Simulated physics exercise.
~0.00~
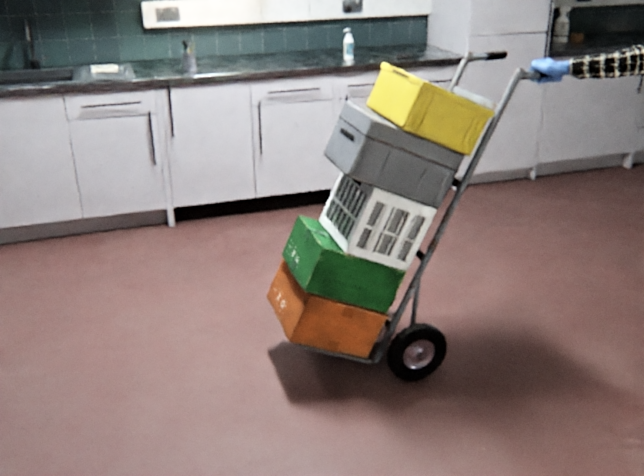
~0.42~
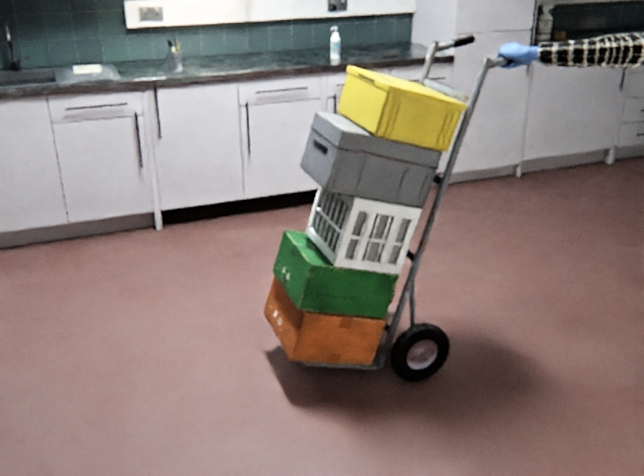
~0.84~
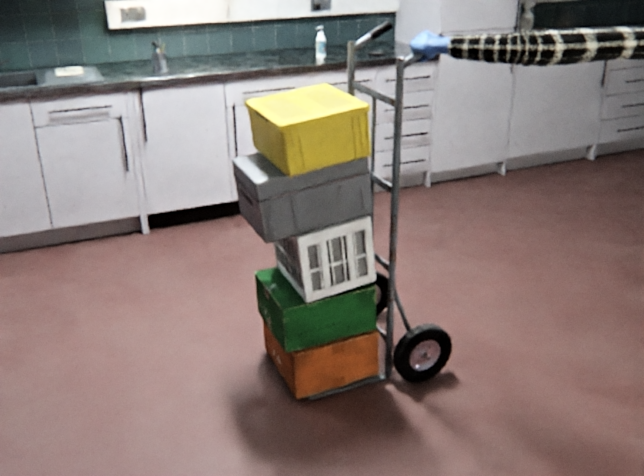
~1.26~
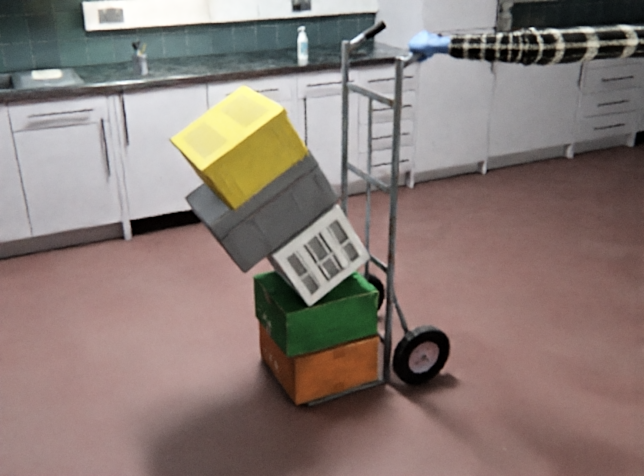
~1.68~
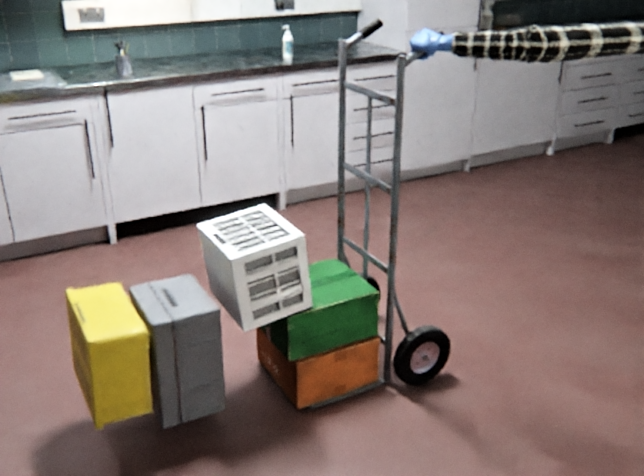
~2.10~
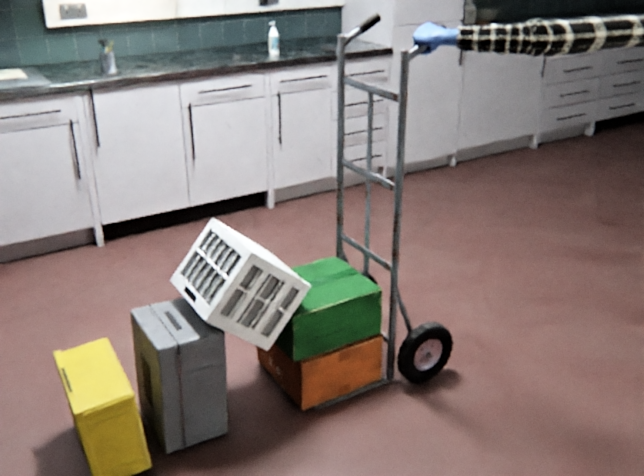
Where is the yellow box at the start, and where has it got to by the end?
At the start it sits on top of the stack on the tilted hand truck. By the end it is down at the lower left, off the truck and beyond the grey box.
